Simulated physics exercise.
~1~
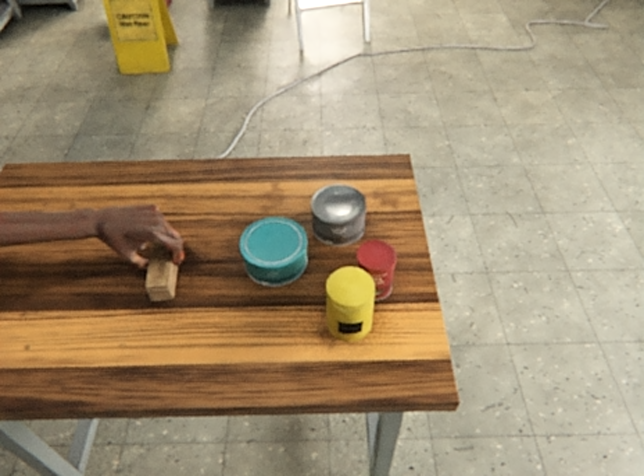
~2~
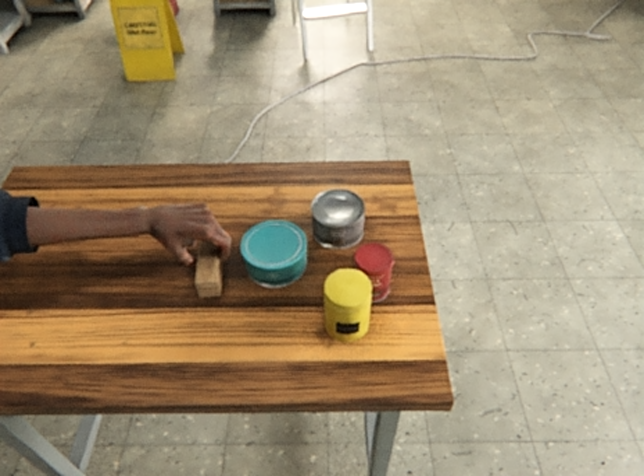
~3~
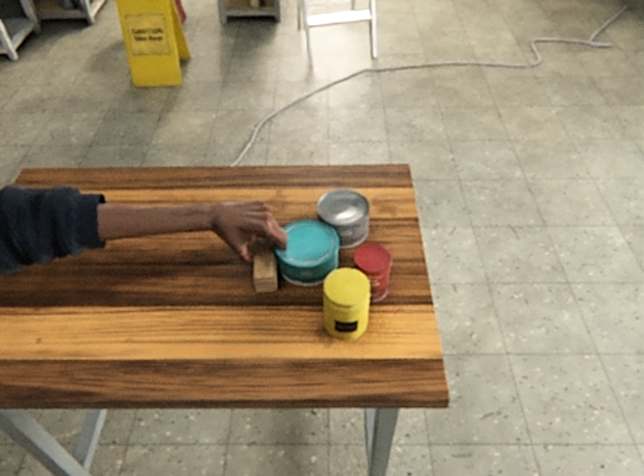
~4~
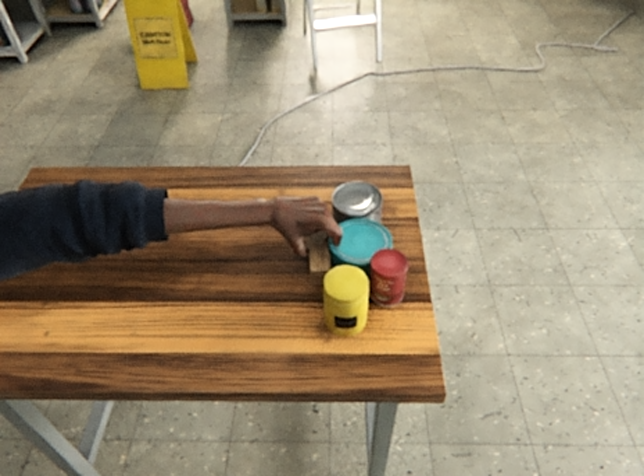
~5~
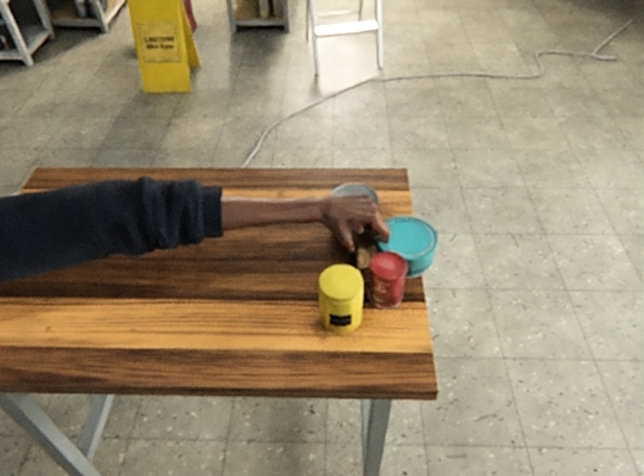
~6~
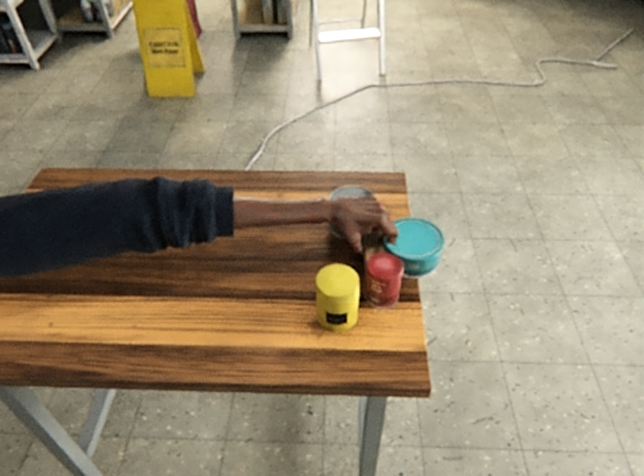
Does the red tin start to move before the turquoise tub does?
No, the turquoise tub starts sliding to the right first, and the red tin only shifts after that.
